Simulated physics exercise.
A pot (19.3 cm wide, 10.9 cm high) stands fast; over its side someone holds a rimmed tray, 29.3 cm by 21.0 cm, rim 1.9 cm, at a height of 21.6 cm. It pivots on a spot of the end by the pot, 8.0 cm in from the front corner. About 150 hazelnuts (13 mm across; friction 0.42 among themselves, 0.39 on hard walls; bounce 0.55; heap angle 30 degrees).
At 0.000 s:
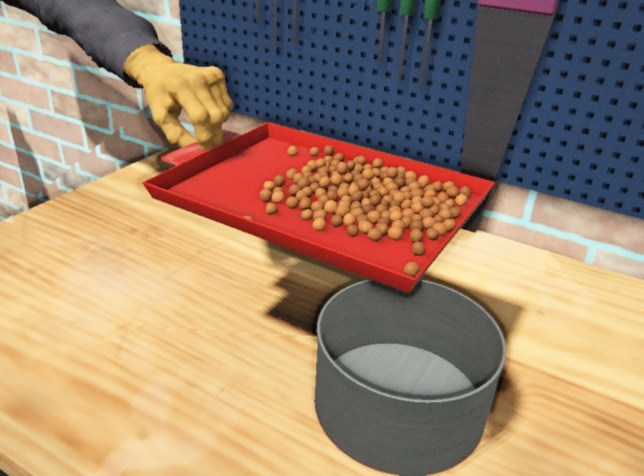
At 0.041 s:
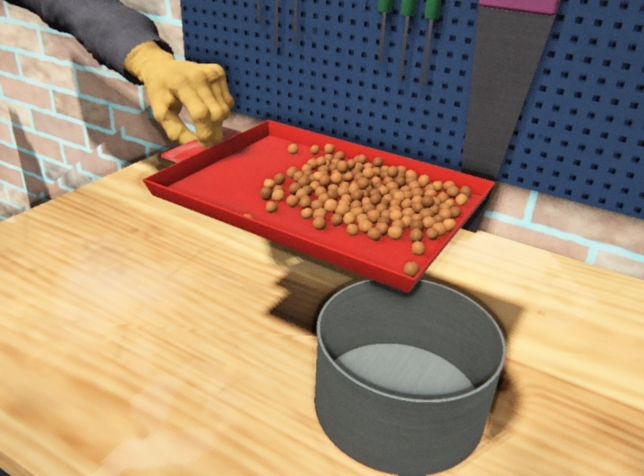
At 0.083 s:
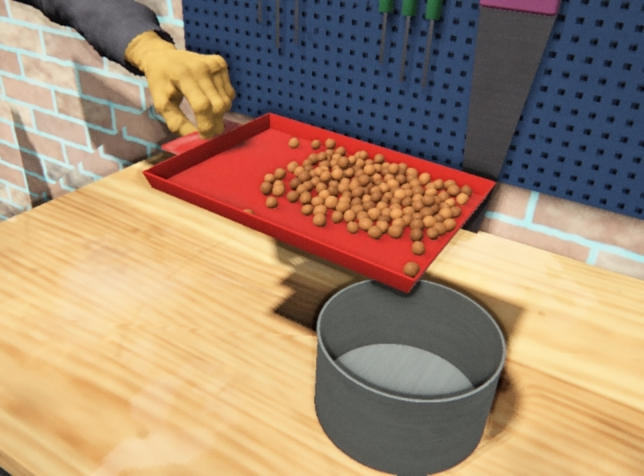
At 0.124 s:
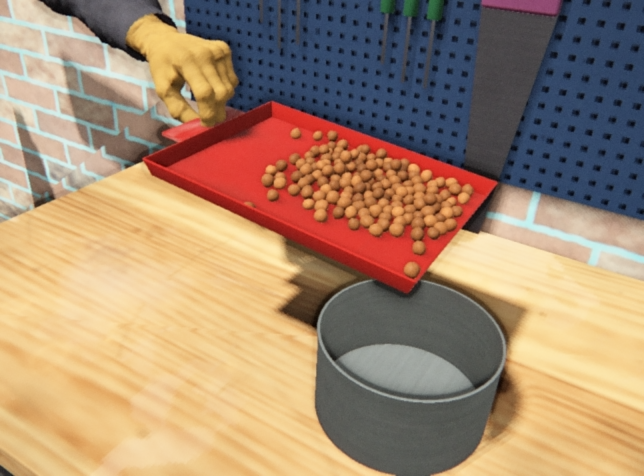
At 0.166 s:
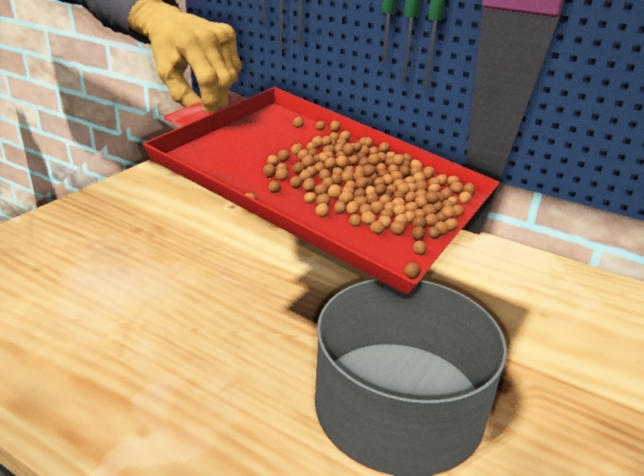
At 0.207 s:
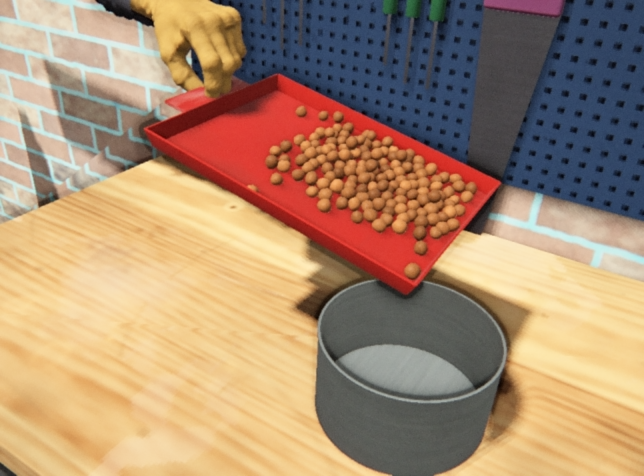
A yellow-gloved hand with a dark sleeve slowly raises the far left end of a red rimmed tray, seen from above at an angle over a wooden workbench. Small round brown nuts lie on the tray, with a grey open pot below its right end and a blue pegboard and brick wall behind. The tray slants gradually more steeply, the nuts barely shift on it, and the pot and camera stay still.
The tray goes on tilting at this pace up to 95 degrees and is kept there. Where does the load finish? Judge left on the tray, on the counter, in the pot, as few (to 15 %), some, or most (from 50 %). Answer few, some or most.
Tray few, counter most, pot some.
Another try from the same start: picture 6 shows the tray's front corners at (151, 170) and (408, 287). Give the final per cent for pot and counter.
Pot 65, counter 35.
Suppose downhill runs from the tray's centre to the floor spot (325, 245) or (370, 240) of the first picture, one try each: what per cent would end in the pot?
About 70 and 60 per cent.
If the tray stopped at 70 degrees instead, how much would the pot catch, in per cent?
In that case some 40 per cent.
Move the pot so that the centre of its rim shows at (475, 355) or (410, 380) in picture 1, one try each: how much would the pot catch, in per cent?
About 80 and 60 per cent.
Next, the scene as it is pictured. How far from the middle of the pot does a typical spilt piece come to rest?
Roughly 24 cm.
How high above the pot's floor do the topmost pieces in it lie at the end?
Some 1.5 cm.
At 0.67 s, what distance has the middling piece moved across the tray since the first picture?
Roughly 5 cm.
After 0.67 s, tilt 52 degrees; the tray holds 100 %, the pot 0 %.
After 0.98 s, tilt 78 degrees; the tray holds 90 %, the pot 0 %.
After 1.39 s, tilt 95 degrees; the tray holds 0 %, the pot 35 %.
In the end, at 2.5 s, tray 0 %, counter 60 %, pot 40 %.
